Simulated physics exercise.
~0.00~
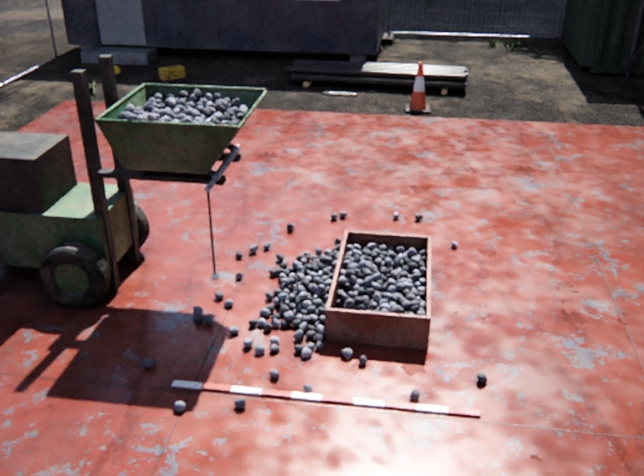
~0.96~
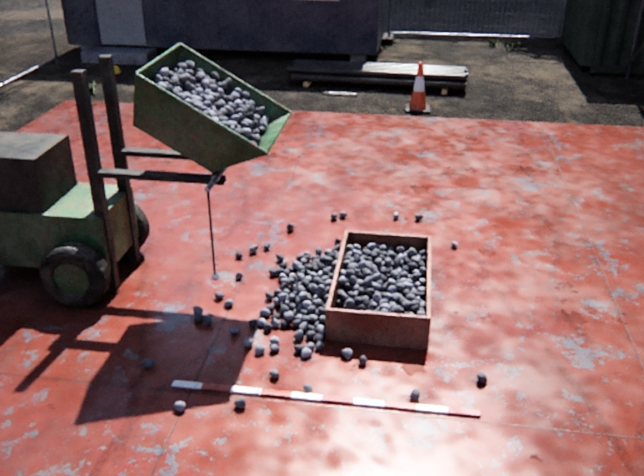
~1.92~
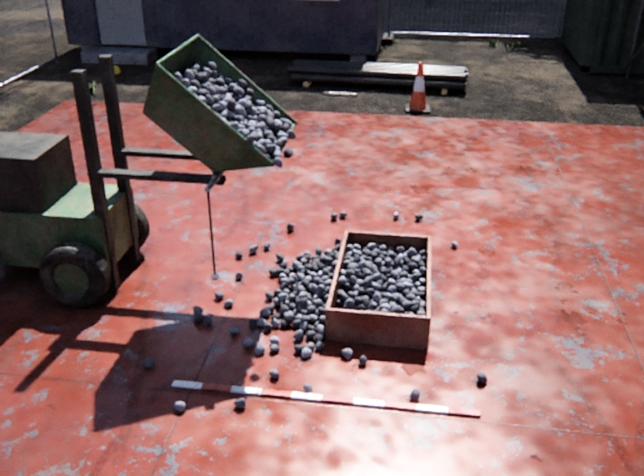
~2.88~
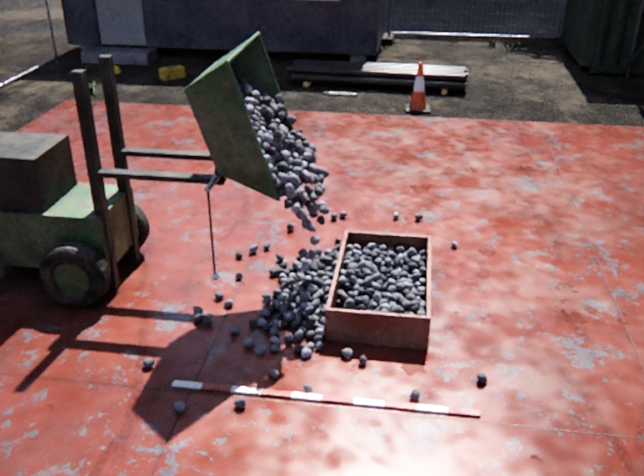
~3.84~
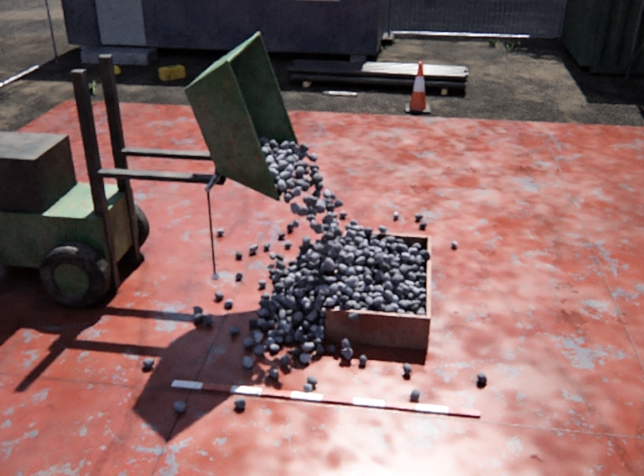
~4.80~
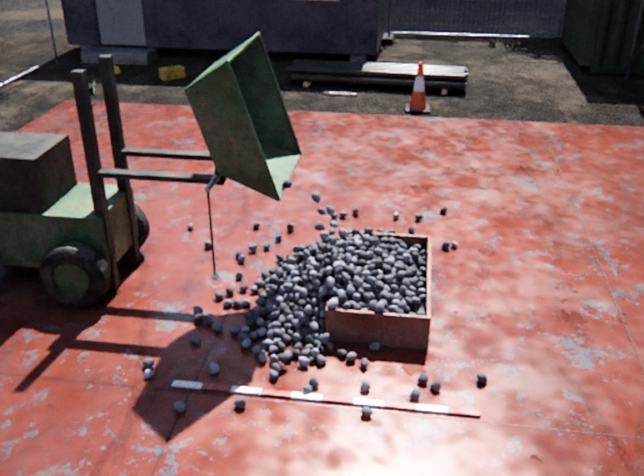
The clip shows a green forklift tipping a raised skip of grey stones rightward in two stages, the second spilling them onto a wooden bin and the loose pile beside it. The skip ends empty and steeply tilted, with the bin heaped and stones scattered across the red floor.
